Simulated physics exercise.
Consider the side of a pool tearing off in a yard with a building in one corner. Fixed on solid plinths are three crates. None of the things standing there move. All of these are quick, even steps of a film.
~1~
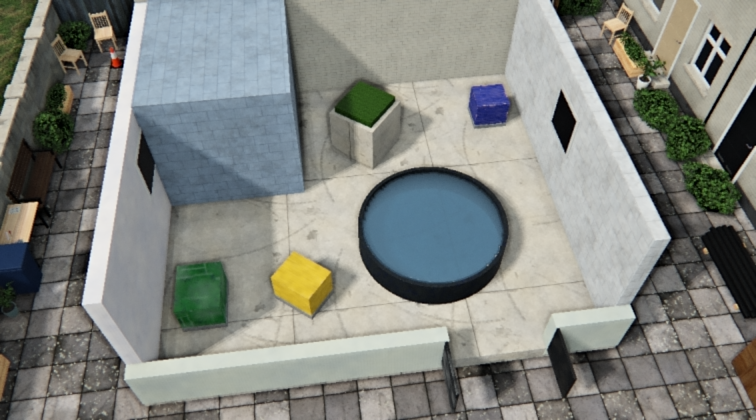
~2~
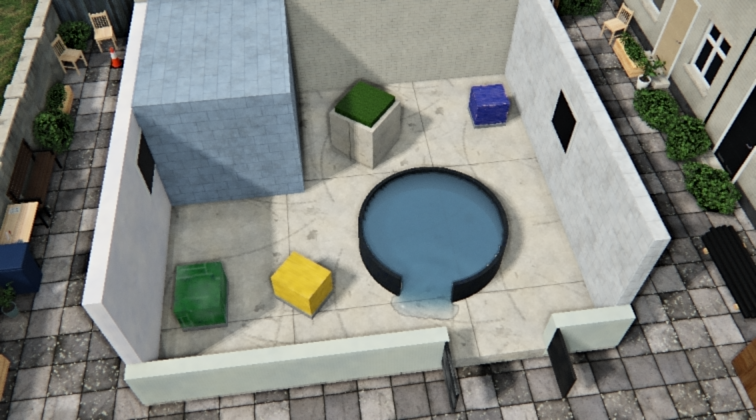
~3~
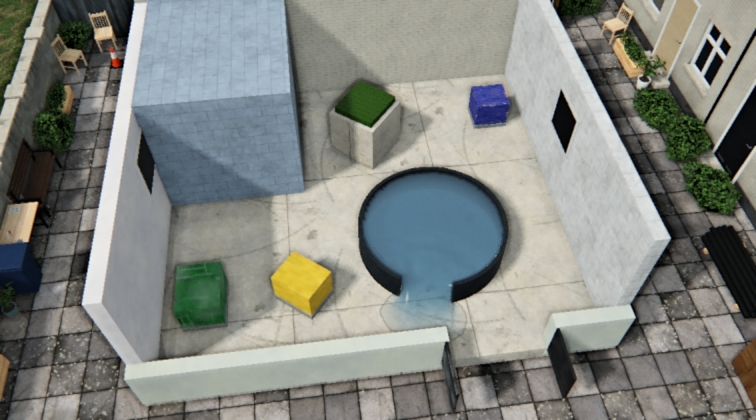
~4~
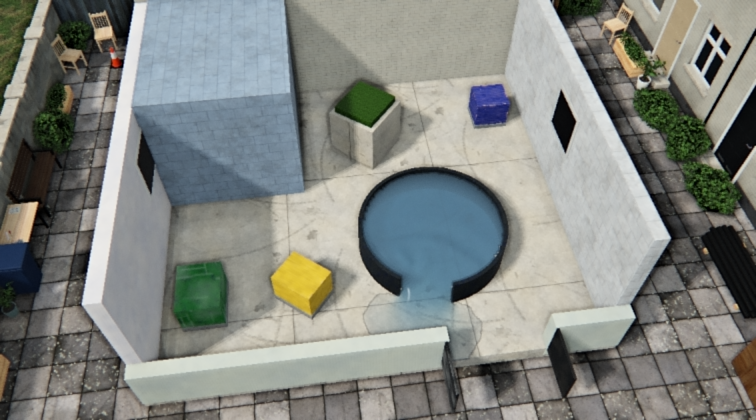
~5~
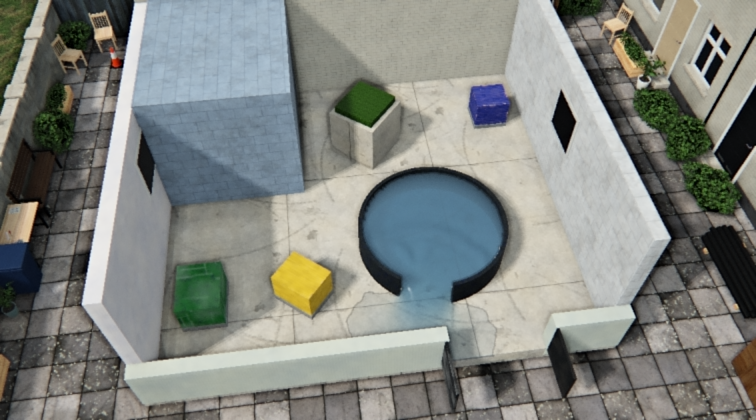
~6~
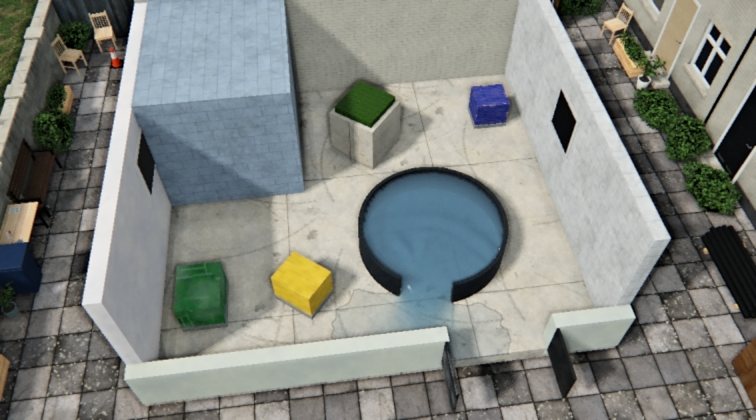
In a walled yard with a pale blue building in one corner, a round dark-rimmed pool sits still, then its near side opens and water pours through the gap, spreading across the paving toward the low front wall.
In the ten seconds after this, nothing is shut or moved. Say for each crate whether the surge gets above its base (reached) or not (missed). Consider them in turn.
Blue crate: Missed; yellow crate: Reached; green crate: Reached.
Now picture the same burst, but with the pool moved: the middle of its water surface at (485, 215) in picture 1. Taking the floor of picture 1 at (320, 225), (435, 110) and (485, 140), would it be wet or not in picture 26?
Taking the three spots in order: Bare, bare, bare.
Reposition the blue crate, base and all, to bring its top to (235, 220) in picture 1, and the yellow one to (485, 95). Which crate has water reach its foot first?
That would be the green-painted one.
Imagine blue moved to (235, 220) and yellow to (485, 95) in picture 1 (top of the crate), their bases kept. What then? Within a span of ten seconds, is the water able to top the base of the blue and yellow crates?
Result: Blue overtopped, yellow not wetted.
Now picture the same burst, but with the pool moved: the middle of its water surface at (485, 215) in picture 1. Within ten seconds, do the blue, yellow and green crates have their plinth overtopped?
Going through them, the blue one is left untouched, the yellow one is left untouched and the green one is left untouched.
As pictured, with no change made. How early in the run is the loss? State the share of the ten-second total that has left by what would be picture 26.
Close to 50 per cent, I'd say.
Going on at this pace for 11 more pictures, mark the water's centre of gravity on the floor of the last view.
It is around (412, 265).
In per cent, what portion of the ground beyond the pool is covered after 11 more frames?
That comes to about 20 per cent.
A moment on, water covers 10 % of the floor; the blue crate not reached, the yellow crate water round its plinth, the green crate not reached.
Next, water covers 20 % of the floor; the blue crate not reached, the yellow crate water round its plinth, the green crate water round its plinth.
Then, water covers 30 % of the floor; the blue crate not reached, the yellow crate water round its plinth, the green crate water round its plinth.
Later, water covers 45 % of the floor; the blue crate not reached, the yellow crate water round its plinth, the green crate water round its plinth.
In the end, water covers 65 % of the floor; the blue crate stayed above the water, the yellow crate was topped, the green crate was topped.
